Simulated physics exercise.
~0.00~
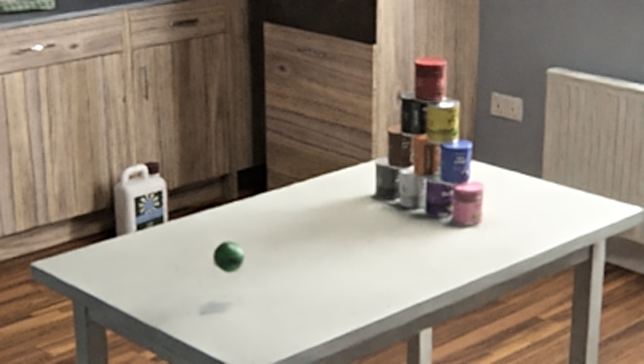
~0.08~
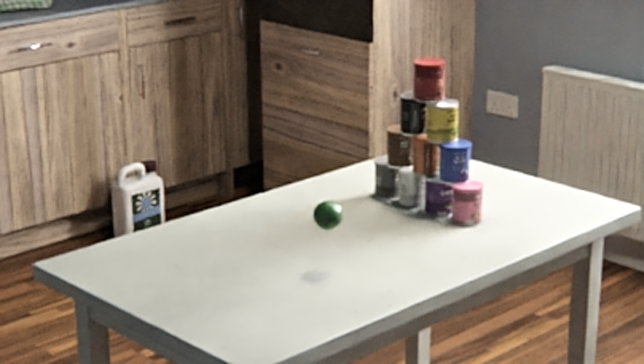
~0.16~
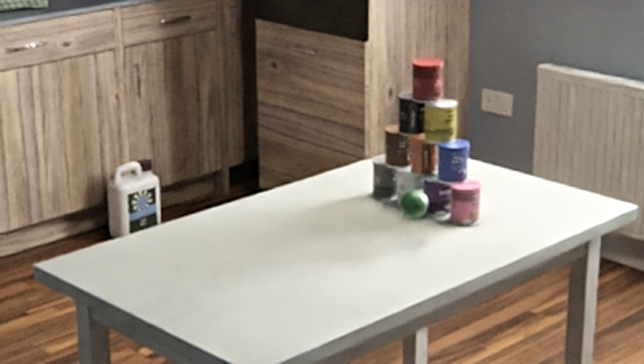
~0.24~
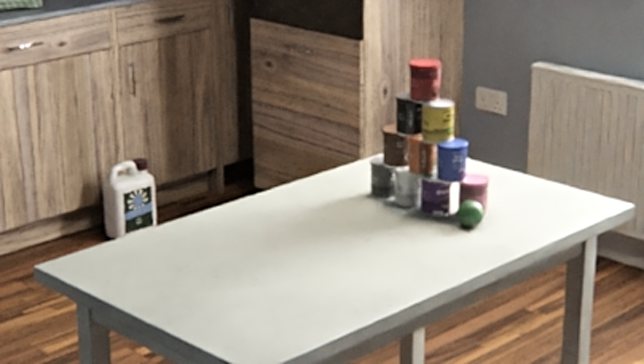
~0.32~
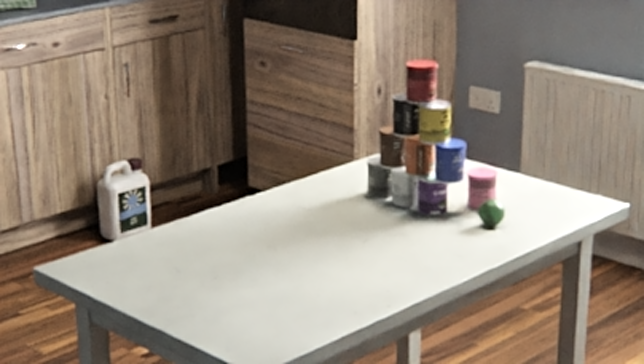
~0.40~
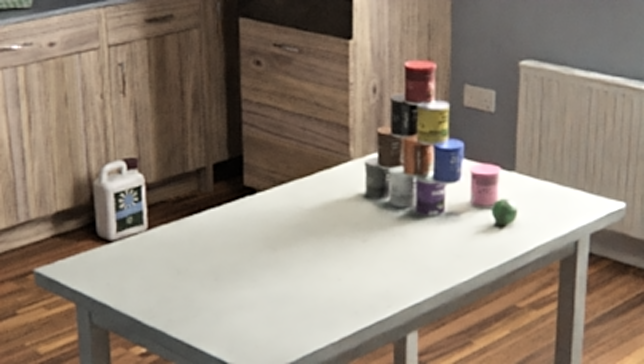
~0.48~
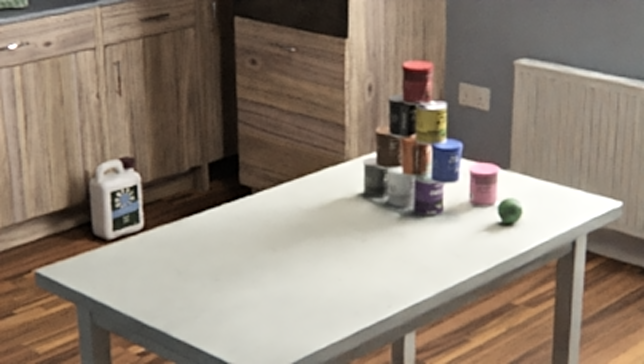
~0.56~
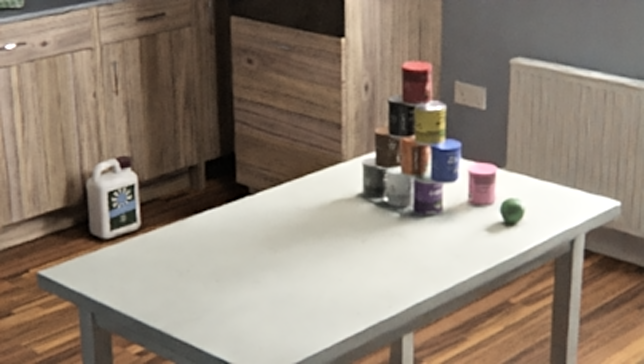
At the start, a green ball is in the air above the left part of a pale table, heading right toward a stack of coloured tins topped by a red one. It flies across the table and reaches the base of the stack near the pink tin at the right end. The pink tin shifts a little to the right, staying upright, while the ball carries on past it. The ball then slows near the right side of the table. It ends on the tabletop beside the pink tin, which stands slightly apart, and the rest of the stack remains standing.
